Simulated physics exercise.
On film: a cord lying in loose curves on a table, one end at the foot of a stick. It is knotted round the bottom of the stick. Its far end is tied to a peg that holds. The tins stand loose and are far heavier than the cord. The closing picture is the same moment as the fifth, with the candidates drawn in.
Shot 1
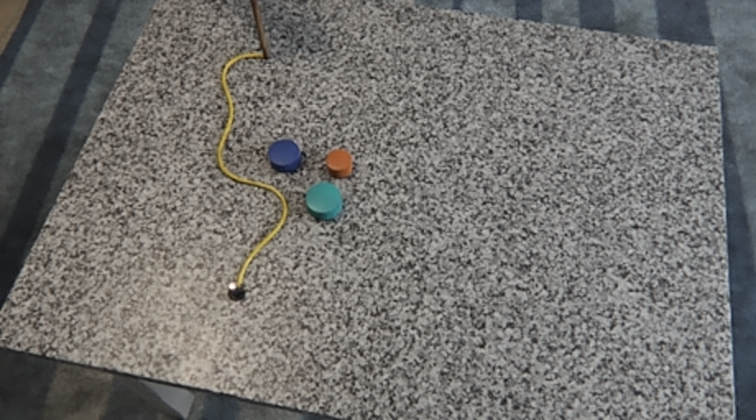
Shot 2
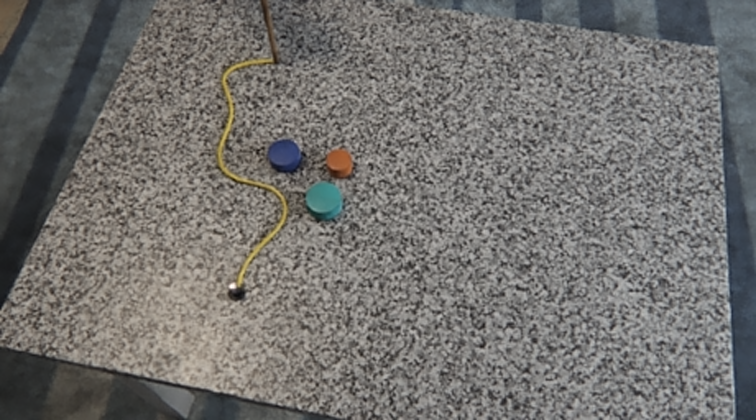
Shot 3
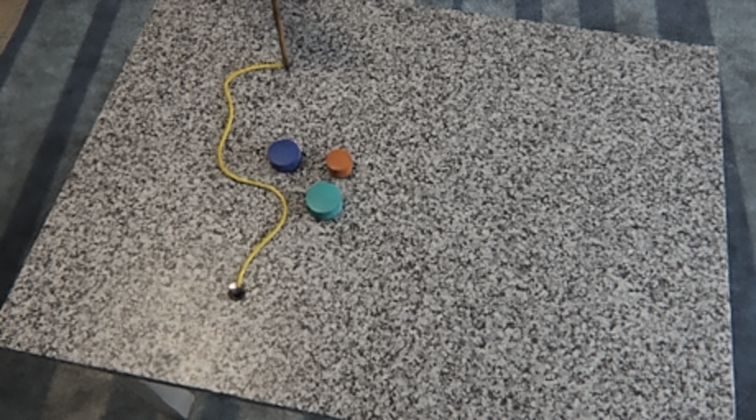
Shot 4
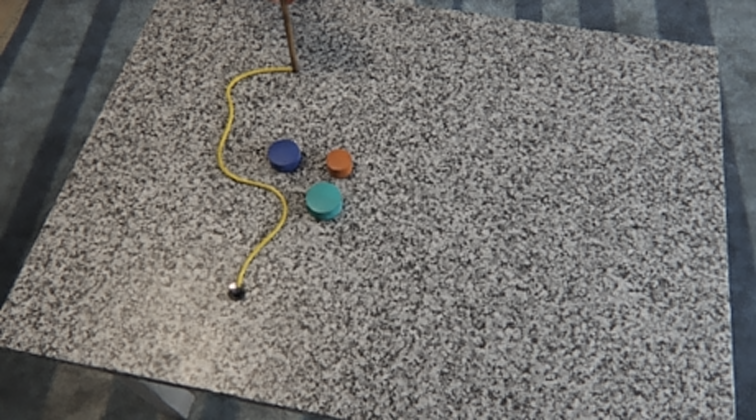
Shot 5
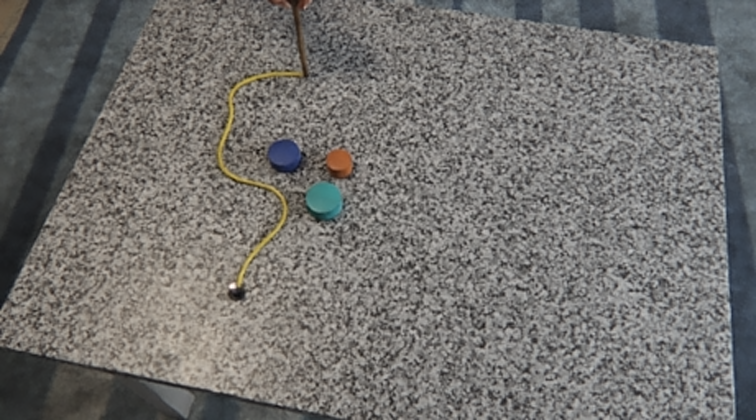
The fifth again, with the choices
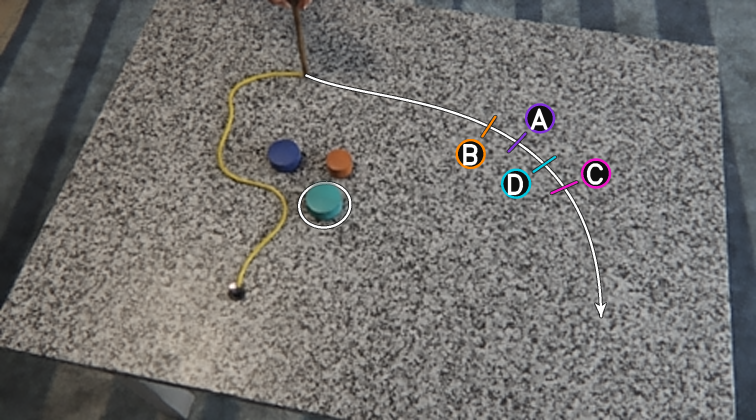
A thin brown stick, with a hand just showing at its top in the later moments, slides slowly right and slightly down, drawing the tied end of a yellow cord along. The rest of the cord curves down to a small dark peg, left of blue, orange and turquoise tins, all still. The speckled grey table stands over blue striped carpet, seen from above by an unmoving camera.
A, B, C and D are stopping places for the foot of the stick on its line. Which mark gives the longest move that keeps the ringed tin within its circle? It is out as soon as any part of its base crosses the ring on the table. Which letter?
No farther than A.
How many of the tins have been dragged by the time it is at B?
One.
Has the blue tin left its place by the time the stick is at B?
By then, yes.
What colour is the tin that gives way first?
The blue one.
On the marked copy, A at (517, 143); B at (489, 127); C at (564, 188); D at (544, 164); the ring at (325, 205); the route from (306, 75) via (506, 136) to (601, 316).
Following A. Soon after the start, foot of the stick (379, 95); turquoise tin (324, 201).
Later, foot of the stick (455, 114); turquoise tin (324, 201).
In the end, foot of the stick (517, 143); turquoise tin (324, 201); blue tin (309, 176); the turquoise tin is still in its ring.
As for the rest, B is safe but short; C drags the ringed tin to (332, 225); D drags the ringed tin to (331, 216).
